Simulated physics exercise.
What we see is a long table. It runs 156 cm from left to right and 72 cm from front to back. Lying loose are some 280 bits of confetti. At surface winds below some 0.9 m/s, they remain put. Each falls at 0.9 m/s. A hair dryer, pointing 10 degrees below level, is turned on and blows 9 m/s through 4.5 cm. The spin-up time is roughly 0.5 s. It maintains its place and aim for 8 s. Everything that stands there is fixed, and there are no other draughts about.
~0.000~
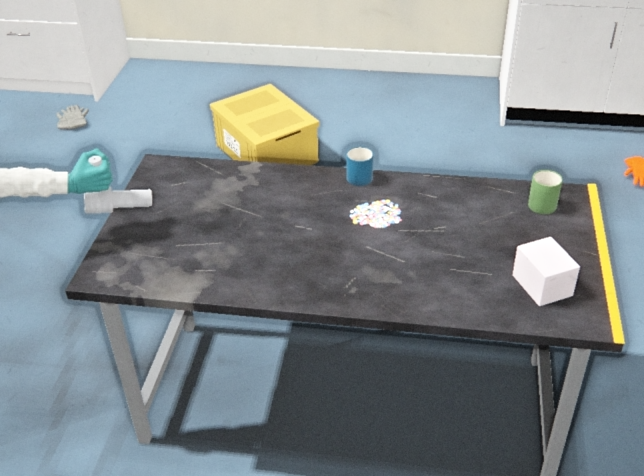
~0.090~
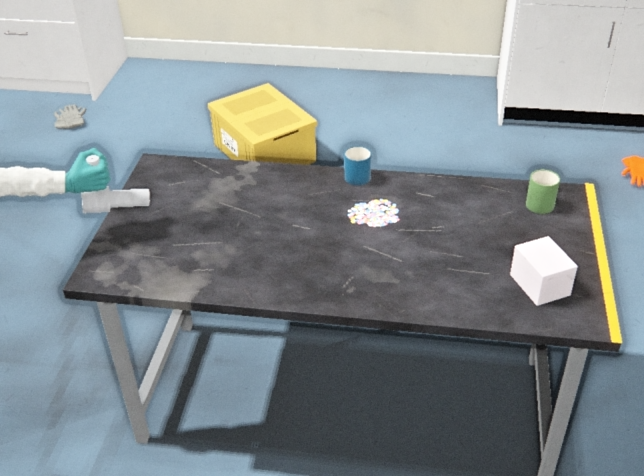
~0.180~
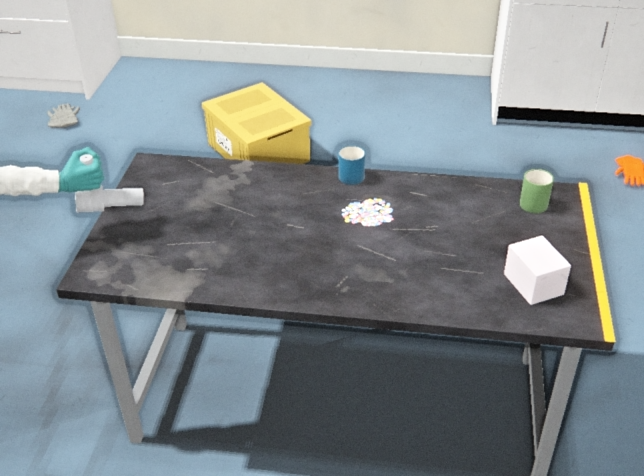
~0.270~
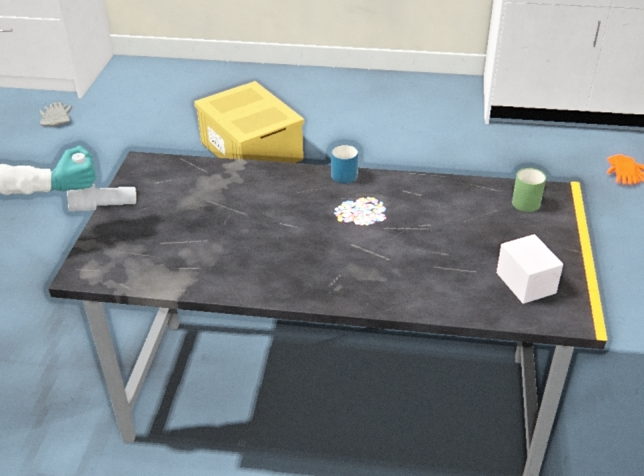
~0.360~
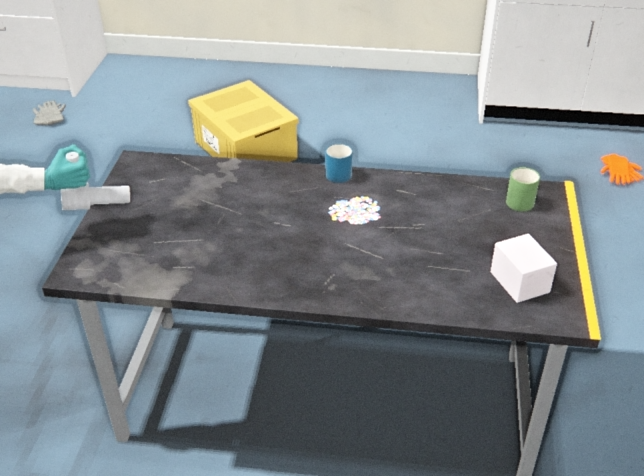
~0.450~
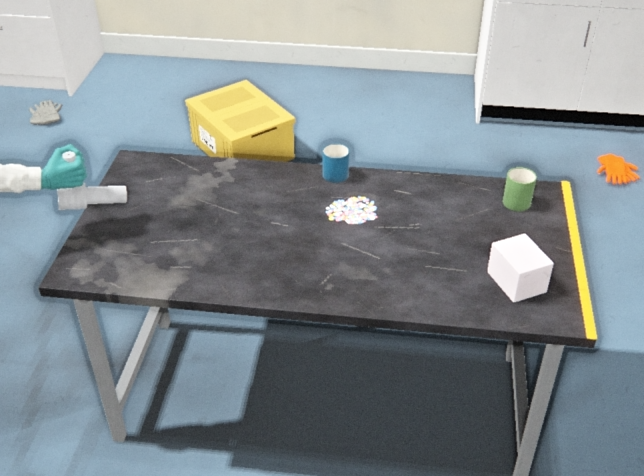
The clip opens on a long dark table with a yellow right edge, holding a scatter of confetti, blue and green mugs and a white block, while a gloved hand points a hair dryer from the left. The view then drifts slightly, shifting everything left together, while the confetti stays still.
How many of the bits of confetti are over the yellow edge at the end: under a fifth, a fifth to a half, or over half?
Share past the yellow edge at the end: In excess of half.
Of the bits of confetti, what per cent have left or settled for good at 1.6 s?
Near 15 %.
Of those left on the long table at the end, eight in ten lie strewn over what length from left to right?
Looks like some 20 cm to me.
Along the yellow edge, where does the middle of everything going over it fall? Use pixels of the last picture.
About (578, 234).
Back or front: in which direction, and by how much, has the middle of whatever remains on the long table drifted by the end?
Shift: Backward, approx. 5 cm.
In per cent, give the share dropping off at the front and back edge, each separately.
Roughly 0 per cent at the front edge and 5 per cent at the back edge.
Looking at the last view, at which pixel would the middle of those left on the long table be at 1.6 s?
I'd point to somewhere around (509, 223).
After 1.6 s the count stands so, 3 % are over the yellow edge; the middle of those still in play is near (509, 223).
After 2.6 s the count stands so, 20 % are over the yellow edge; the middle of those still in play is near (532, 226).
After 4.4 s the count stands so, 51 % are over the yellow edge; the middle of those still in play is near (540, 217).
After 8.0 s, at the end, 65 % are over the yellow edge; the middle of those still in play is near (527, 213).
